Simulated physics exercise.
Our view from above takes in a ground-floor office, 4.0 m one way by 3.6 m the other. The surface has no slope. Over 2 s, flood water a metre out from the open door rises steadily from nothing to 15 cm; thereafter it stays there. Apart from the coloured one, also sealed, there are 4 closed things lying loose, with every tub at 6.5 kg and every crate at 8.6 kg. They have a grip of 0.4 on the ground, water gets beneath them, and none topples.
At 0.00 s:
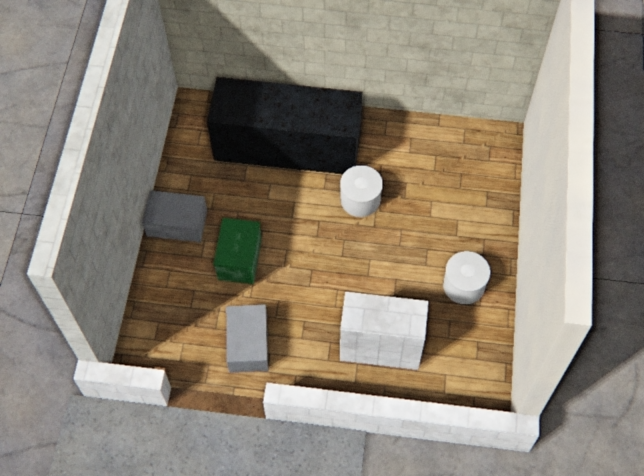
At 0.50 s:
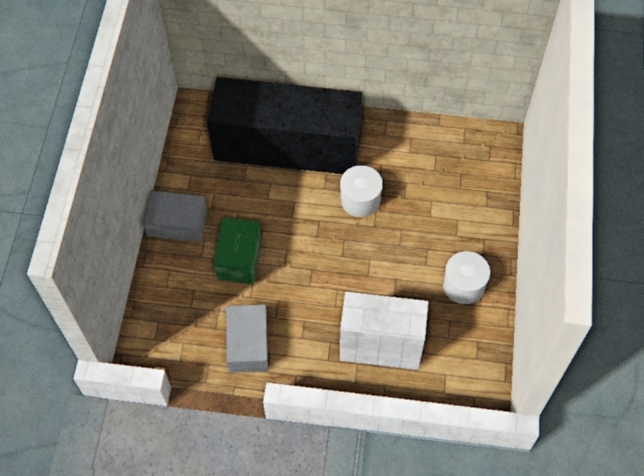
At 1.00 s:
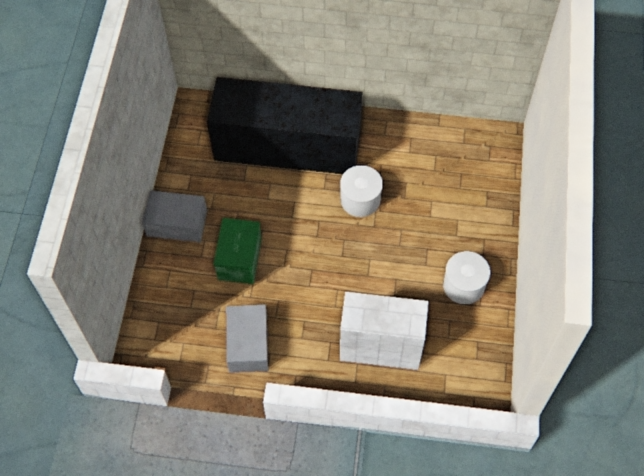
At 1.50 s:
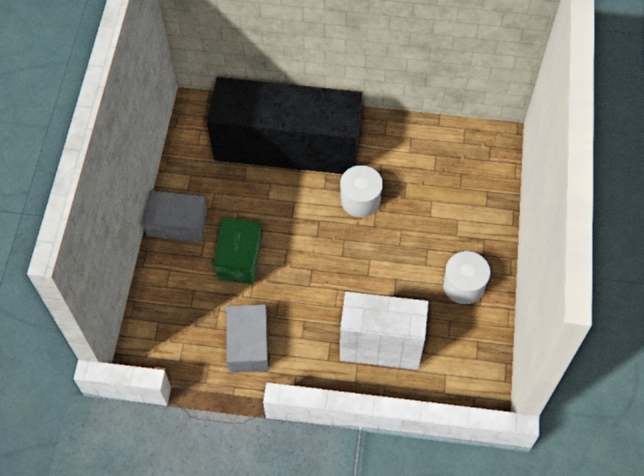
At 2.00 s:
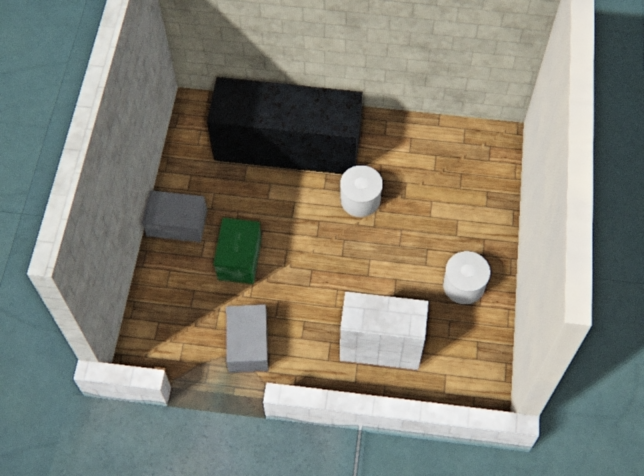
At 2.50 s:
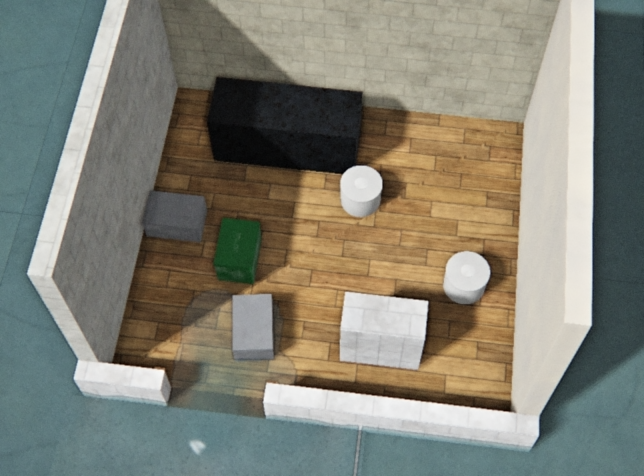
Ground-floor office seen from above, water spreading around the walls, then seeping through the doorway gap and nudging a grey box inward.
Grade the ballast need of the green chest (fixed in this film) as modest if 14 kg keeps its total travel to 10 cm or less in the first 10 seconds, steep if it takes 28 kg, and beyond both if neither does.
Steep.
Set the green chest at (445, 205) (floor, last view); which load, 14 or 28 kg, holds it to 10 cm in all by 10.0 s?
Short answer: Any load.
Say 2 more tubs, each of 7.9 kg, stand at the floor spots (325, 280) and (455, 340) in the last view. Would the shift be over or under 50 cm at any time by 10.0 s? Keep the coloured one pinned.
Results: Threshold exceeded; threshold not reached.
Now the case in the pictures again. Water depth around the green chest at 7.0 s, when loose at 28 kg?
Around 5 cm.
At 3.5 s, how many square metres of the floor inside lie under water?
At that time the wet patch spans about 4.0 m2.
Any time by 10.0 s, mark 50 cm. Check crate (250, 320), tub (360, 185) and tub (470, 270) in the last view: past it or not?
Exceeds it; exceeds it; falls short.
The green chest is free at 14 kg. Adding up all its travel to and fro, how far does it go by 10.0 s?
Around 120 cm in total.
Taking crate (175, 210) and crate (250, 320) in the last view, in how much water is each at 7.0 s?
Depths: Near 6 cm, then near 3 cm.
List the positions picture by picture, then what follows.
The green chest at (237, 243), on the bottom; 0.0 m2 under water; 0 of 5 have shifted, in the first picture.
The green chest at (237, 243), on the bottom; 0.0 m2 under water; 0 of 5 have shifted, in the second picture.
The green chest at (237, 243) rests on the ground; 0.0 m2 under water; 0 of 5 have shifted, in the third picture.
The green chest at (237, 243), on the bottom; 0.0 m2 under water; 0 of 5 have shifted, in the fourth picture.
The green chest at (237, 243), on the bottom; 0.2 m2 under water; 0 of 5 have shifted, in the fifth picture.
The green chest at (237, 243) rests on the ground; 0.8 m2 under water; 1 of 5 have shifted, in the sixth picture.
After 3.5 s the green chest would be 16 cm from its start with 14 kg and 0 cm from its start with 28 kg; 4 cm of water round it then.
After 4.5 s the green chest would be 39 cm from its start with 14 kg and 0 cm from its start with 28 kg; 4 cm of water round it then.
After 7.0 s the green chest would be 46 cm from its start with 14 kg and 0 cm from its start with 28 kg; 5 cm of water round it then.
After 10.0 s the green chest would be 104 cm from its start with 14 kg and 0 cm from its start with 28 kg; 6 cm of water round it then.
